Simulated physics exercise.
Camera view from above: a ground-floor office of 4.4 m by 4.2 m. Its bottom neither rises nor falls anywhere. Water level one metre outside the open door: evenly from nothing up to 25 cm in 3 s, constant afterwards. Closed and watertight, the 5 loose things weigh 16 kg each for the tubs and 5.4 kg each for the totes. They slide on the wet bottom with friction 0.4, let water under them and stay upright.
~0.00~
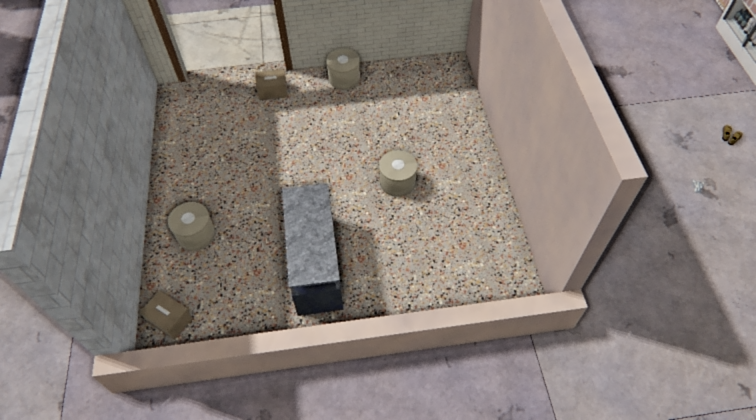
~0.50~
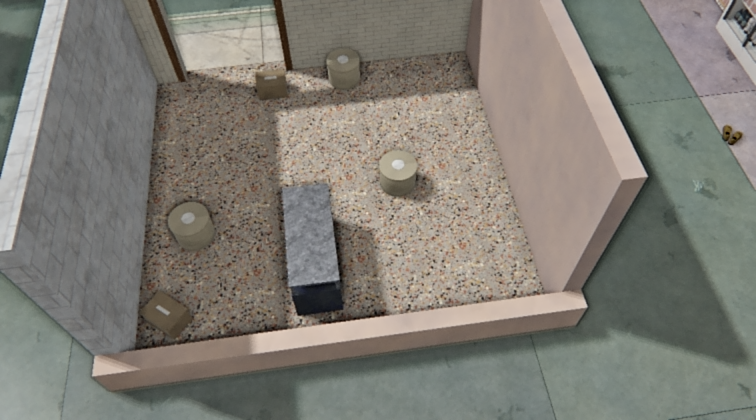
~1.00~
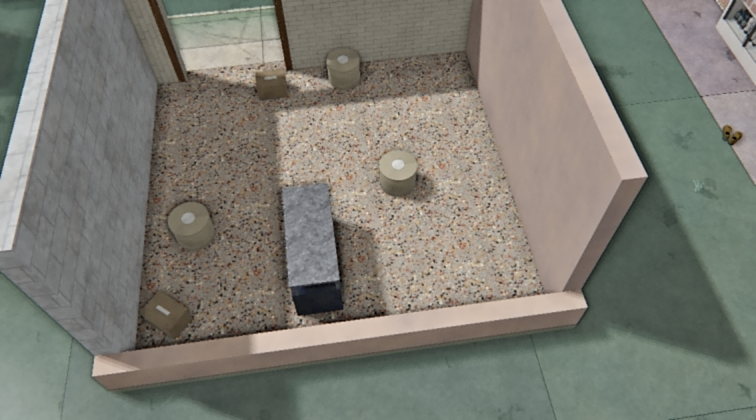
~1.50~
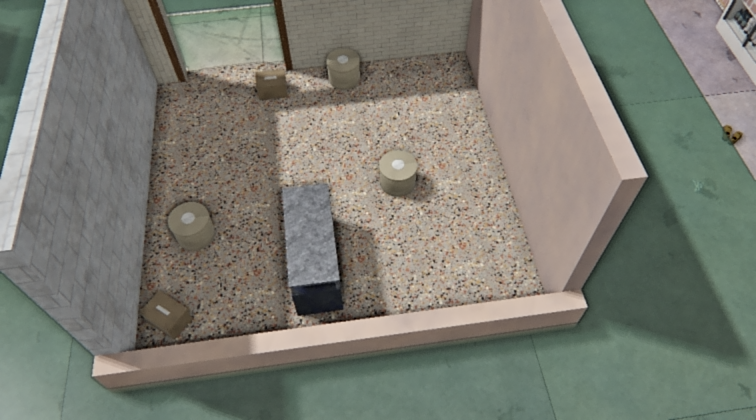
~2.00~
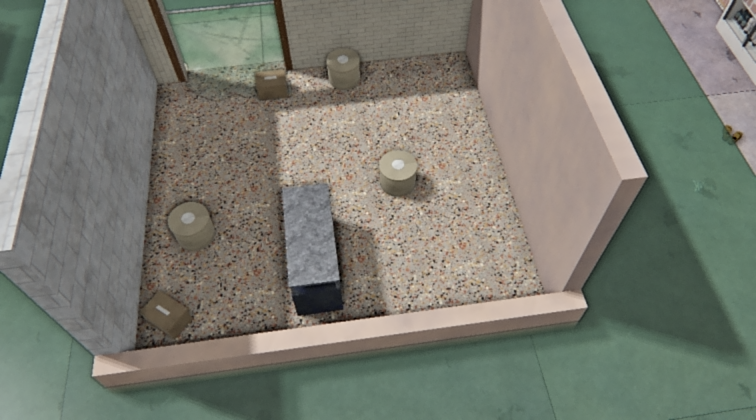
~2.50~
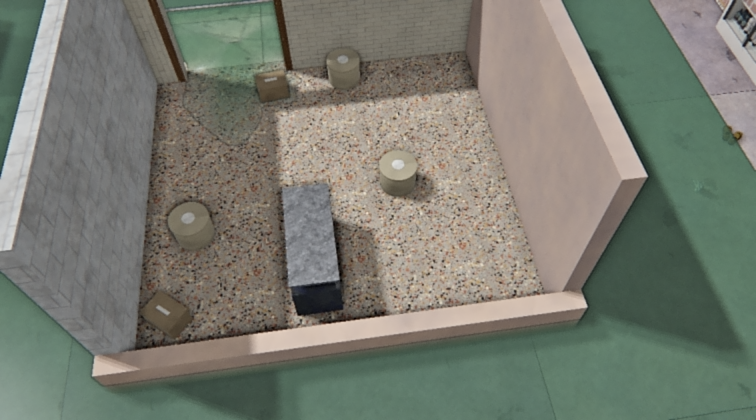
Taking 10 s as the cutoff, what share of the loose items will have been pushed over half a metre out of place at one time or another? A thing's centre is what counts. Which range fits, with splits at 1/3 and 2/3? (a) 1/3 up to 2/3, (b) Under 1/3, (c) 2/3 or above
(a) 1/3 up to 2/3.
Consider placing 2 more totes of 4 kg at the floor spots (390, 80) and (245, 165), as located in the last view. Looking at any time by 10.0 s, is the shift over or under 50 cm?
In that order: Short of it, over.
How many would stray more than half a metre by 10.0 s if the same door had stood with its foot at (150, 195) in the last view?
Count: 5.
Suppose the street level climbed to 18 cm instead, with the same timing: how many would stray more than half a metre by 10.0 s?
2.
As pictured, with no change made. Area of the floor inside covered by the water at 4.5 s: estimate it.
At that time the wet patch spans about 10.0 m2.
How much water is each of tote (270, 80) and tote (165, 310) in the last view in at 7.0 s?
Depths: Near 3 cm, then near 17 cm.
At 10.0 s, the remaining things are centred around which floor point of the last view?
Close to pixel (356, 181).
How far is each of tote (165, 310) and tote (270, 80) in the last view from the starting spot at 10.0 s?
In turn: 120 cm, 200 cm.
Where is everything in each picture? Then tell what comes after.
A tote at (271, 78) rests on the ground; a tub at (188, 218) rests on the ground; water covers 0.0 m2; 0 of 5 have shifted, in the first picture.
A tote at (271, 78) rests on the ground; a tub at (188, 218) rests on the ground; 0.0 m2 under water; 0 of 5 have shifted, in the second picture.
A tote at (271, 78) rests on the ground; a tub at (188, 218), on the bottom; 0.0 m2 under water; 0 of 5 have shifted, in the third picture.
A tote at (271, 78), on the bottom; a tub at (188, 218), on the bottom; 0.0 m2 under water; 0 of 5 have shifted, in the fourth picture.
A tote at (271, 78) rests on the ground; a tub at (188, 218) rests on the ground; water covers 0.4 m2; 0 of 5 have shifted, in the fifth picture.
A tote at (271, 80), on the bottom, 3 cm from its start; a tub at (188, 218) rests on the ground; 1.1 m2 under water; 0 of 5 have shifted, in the sixth picture.
After 3.5 s 1 of 5 are over 50 cm from their spots; 0 afloat.
After 4.5 s 1 of 5 are over 50 cm from their spots; 0 afloat.
After 7.0 s 2 of 5 are over 50 cm from their spots; 2 afloat.
After 10.0 s 3 of 5 are over 50 cm from their spots, and 3 have been at some point; 3 afloat.
